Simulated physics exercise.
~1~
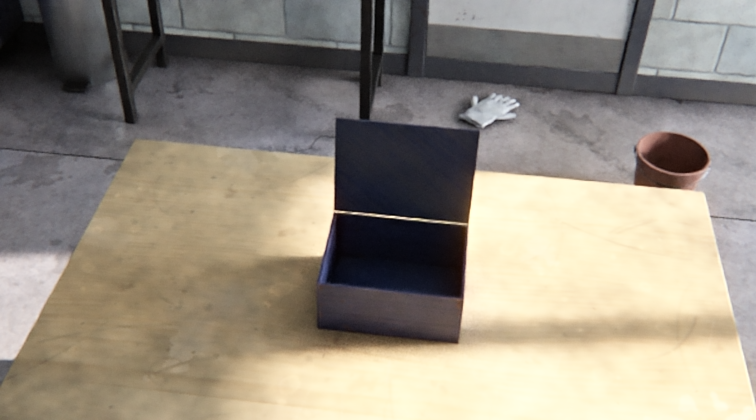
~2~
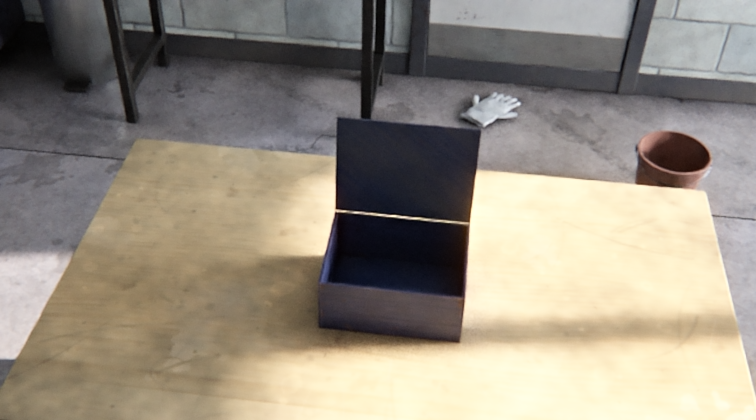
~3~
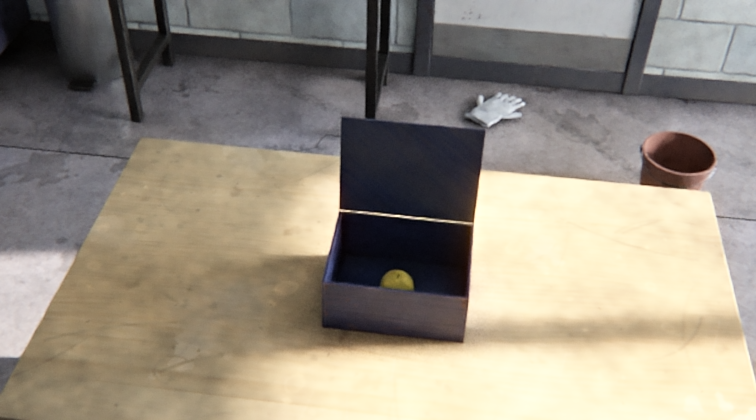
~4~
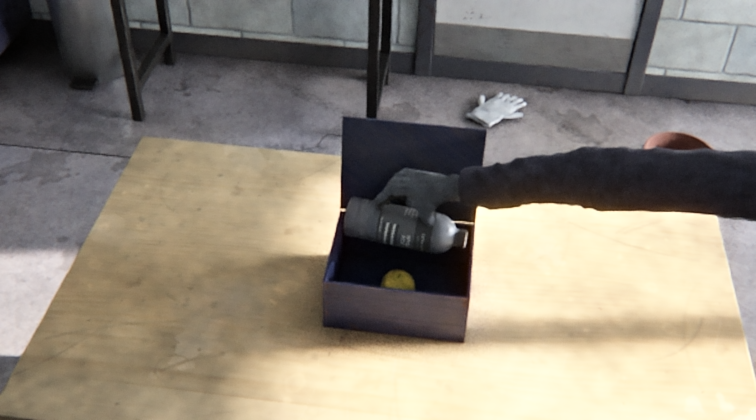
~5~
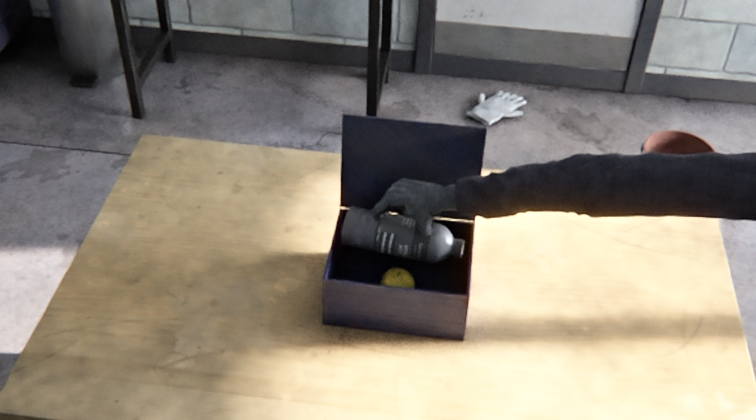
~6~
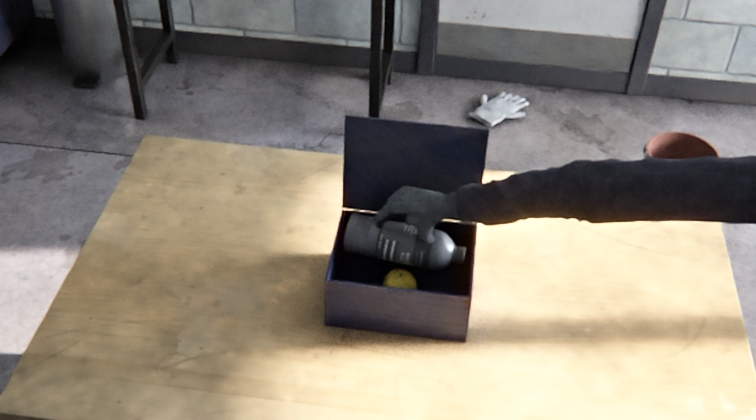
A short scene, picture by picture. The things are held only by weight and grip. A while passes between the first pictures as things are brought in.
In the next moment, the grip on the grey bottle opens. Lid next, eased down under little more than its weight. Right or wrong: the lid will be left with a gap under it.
Wrong, it closes.
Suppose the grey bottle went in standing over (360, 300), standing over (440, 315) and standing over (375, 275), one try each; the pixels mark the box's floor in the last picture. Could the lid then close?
Okay, so first it doesn't close, then it doesn't close, and last it doesn't close.
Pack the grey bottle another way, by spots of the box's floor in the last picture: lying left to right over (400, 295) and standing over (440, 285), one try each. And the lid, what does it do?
First time round it drops into place, and second time round it won't go down.
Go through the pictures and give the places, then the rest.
The last thing is not in view yet, in the first picture.
The last thing is not in view yet, in the second picture.
The last thing is not in view yet, in the third picture.
Coming down; grey bottle (407, 227), in the fourth picture.
Coming down; grey bottle (404, 237), in the fifth picture.
Put in, still held; grey bottle (406, 244), in the sixth picture.
Then, 1.10 s later than the last frame, lid starting down; grey bottle moved about its own width near (410, 269); yellow apple moved about its own width.
Then, 1.80 s later than the last frame, lid 43° above the rim; grey bottle moved about its own width near (410, 271); yellow apple moved about its own width.
When it is over, lid shut; moved from the start, yellow apple and grey bottle. End places, in pixels of the last picture, grey bottle near (410, 272).
